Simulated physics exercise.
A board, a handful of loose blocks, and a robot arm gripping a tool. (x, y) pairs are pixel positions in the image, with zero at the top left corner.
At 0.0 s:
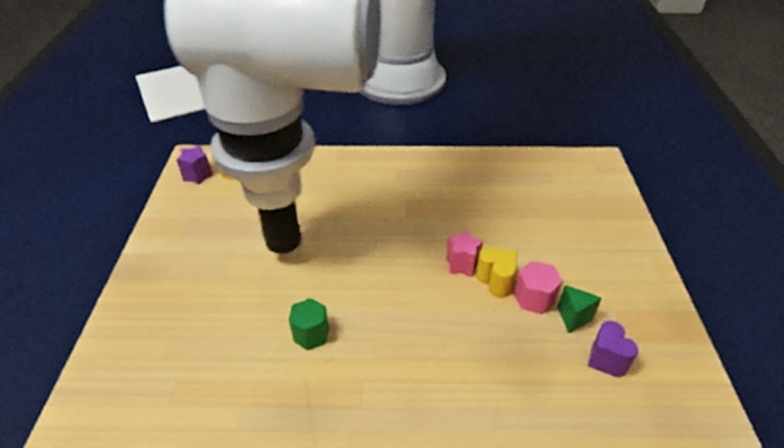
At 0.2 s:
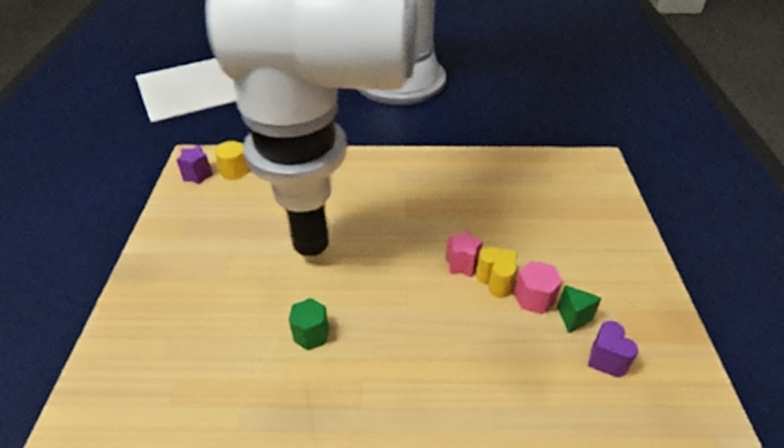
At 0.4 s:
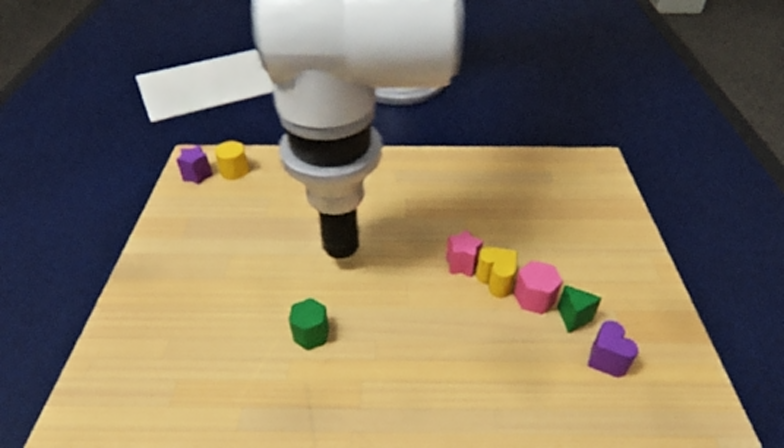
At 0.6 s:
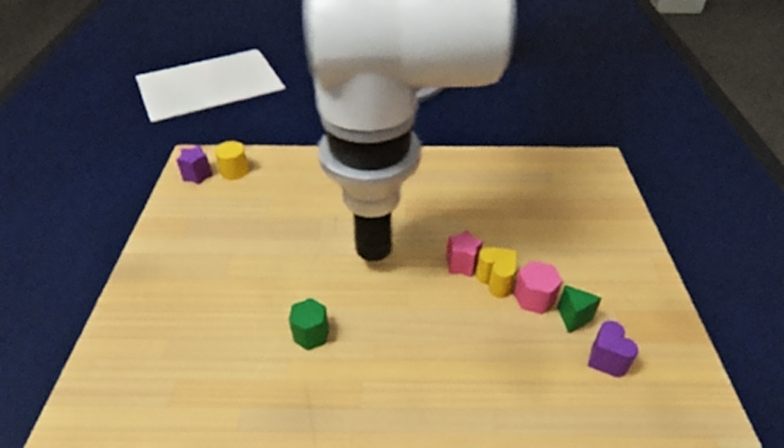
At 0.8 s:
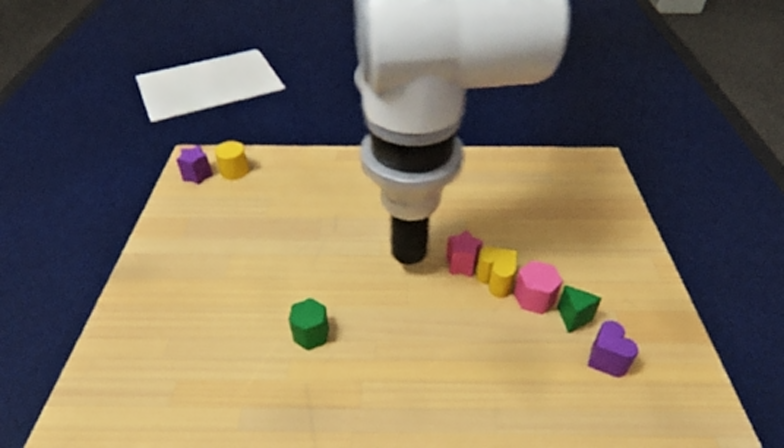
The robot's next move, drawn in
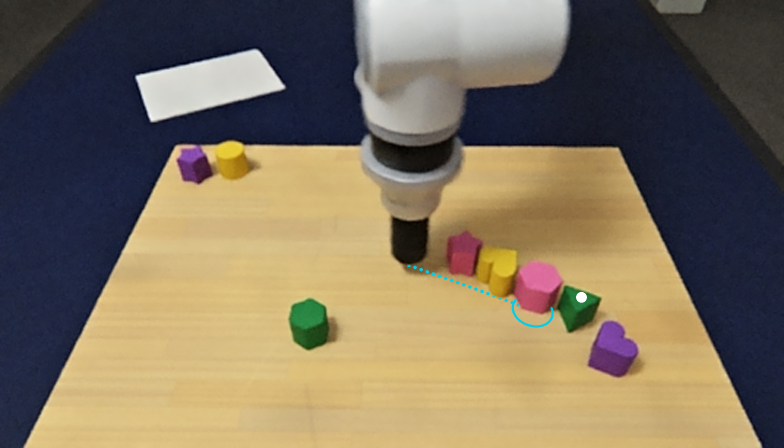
A white robot arm with a black tip slid steadily to the right across a wooden board, ending just left of a pink star block in a row of colourful blocks, which all stayed still.
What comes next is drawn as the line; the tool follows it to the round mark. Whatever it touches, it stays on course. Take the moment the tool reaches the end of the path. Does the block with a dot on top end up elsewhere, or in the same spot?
At the moment the path ends, the block with a dot on top no longer stands where it did.
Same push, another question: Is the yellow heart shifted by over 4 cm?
No
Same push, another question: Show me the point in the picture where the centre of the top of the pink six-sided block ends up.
Somewhere near (570, 273).
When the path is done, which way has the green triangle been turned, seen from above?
From the top: Clockwise.
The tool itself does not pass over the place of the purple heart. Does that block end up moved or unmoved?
It keeps its position.
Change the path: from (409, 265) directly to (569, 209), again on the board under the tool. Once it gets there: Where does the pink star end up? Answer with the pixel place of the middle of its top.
The middle of the upper face of the pink star will lie at about (504, 239) in the picture.
Path on the board, straight from (409, 265) to (533, 310); the dot is on the green triangle.
What follows on the original path. One third of the way, tool at (450, 266); pink star at (474, 241), turned 35° anticlockwise; yellow heart at (508, 259), turned 20° clockwise.
Two thirds of the way, tool at (493, 281); pink star at (480, 242), turned 65° anticlockwise; yellow heart at (520, 259); pink six-sided block at (556, 276); green triangle at (588, 301), turned 15° clockwise.
At the end, tool at (536, 297); pink star at (480, 242), turned 65° anticlockwise; yellow heart at (528, 257), turned 35° anticlockwise; pink six-sided block at (570, 273), turned 35° clockwise; green triangle at (591, 304), turned 25° clockwise; purple heart in place.
